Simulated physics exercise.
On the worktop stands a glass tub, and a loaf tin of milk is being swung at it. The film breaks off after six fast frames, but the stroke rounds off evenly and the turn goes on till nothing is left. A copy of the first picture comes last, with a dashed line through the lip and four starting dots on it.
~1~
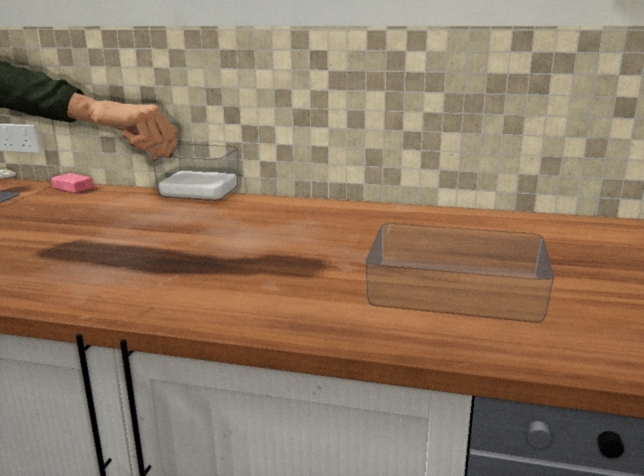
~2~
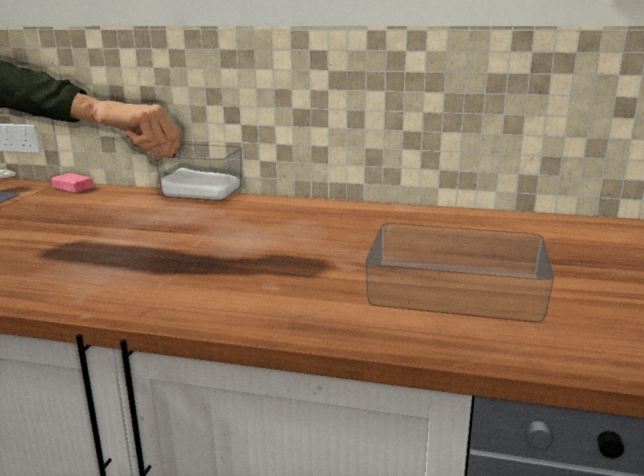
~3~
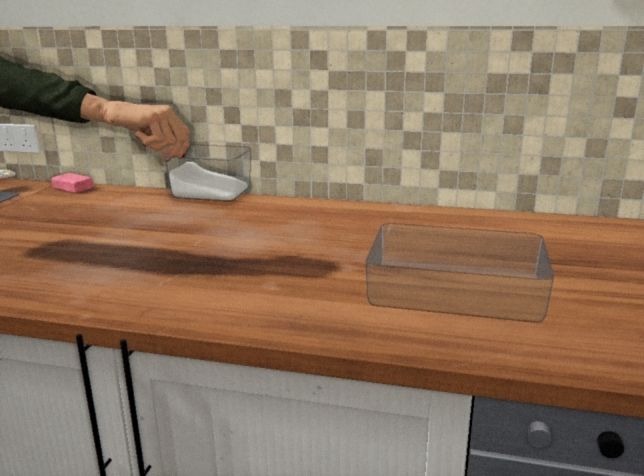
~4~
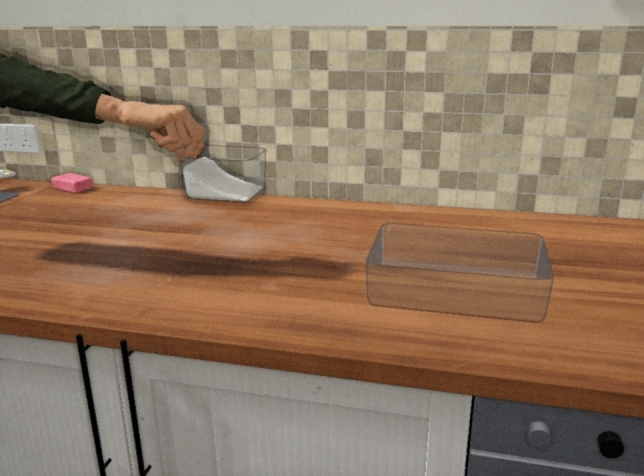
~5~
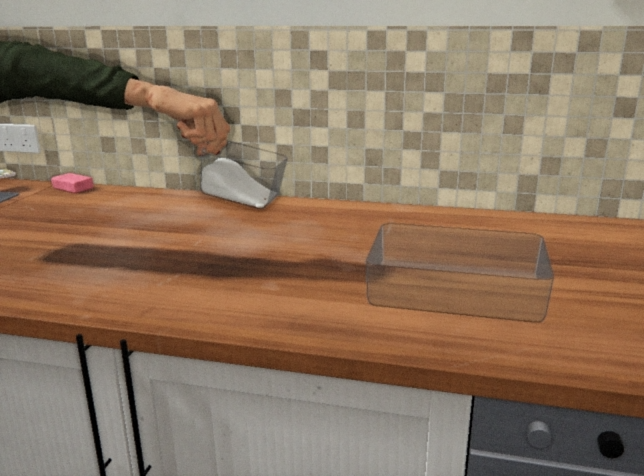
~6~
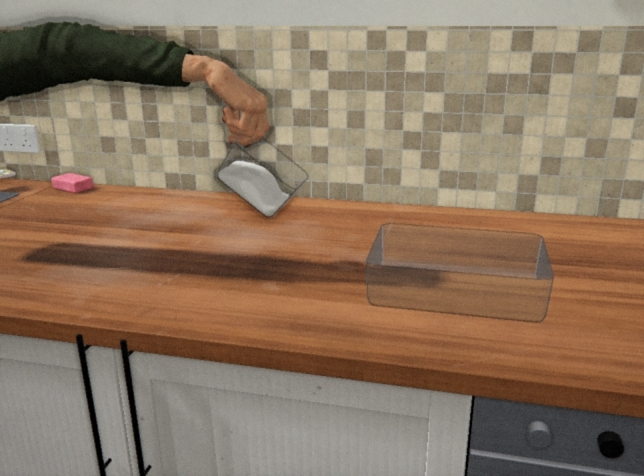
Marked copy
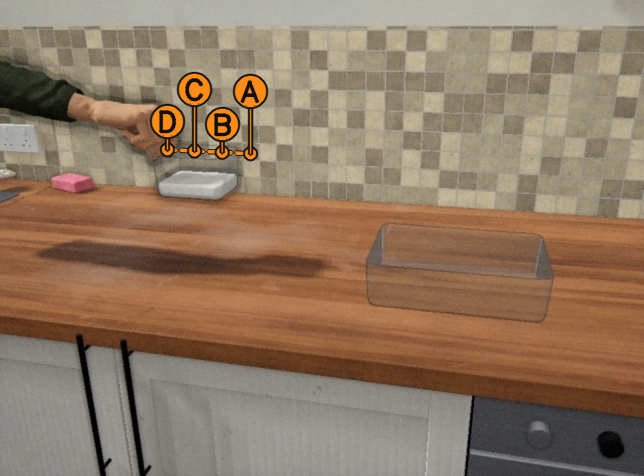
On a wooden kitchen worktop, a hand at the left holds a small clear container of white liquid, barely moves it at first, then carries it right and tilts it rightward, while a larger glass tub stays still.
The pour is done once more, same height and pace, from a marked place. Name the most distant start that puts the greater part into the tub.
Go for A.
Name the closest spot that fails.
Spot B.
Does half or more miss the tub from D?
Yes, it does.
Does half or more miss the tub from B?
Yes, it does.
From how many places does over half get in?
One.
On the marked copy, A at (250, 153); B at (222, 152); C at (194, 151); D at (167, 149).
Choosing A, about 74 % lands in the tub, 20 % falls short and 6 % goes beside or beyond.
Choosing B, about 19 % lands in the tub, 74 % falls short and 6 % goes beside or beyond.
Choosing C, about 4 % lands in the tub, 94 % falls short.
Choosing D, about 0 % lands in the tub, 99 % falls short.
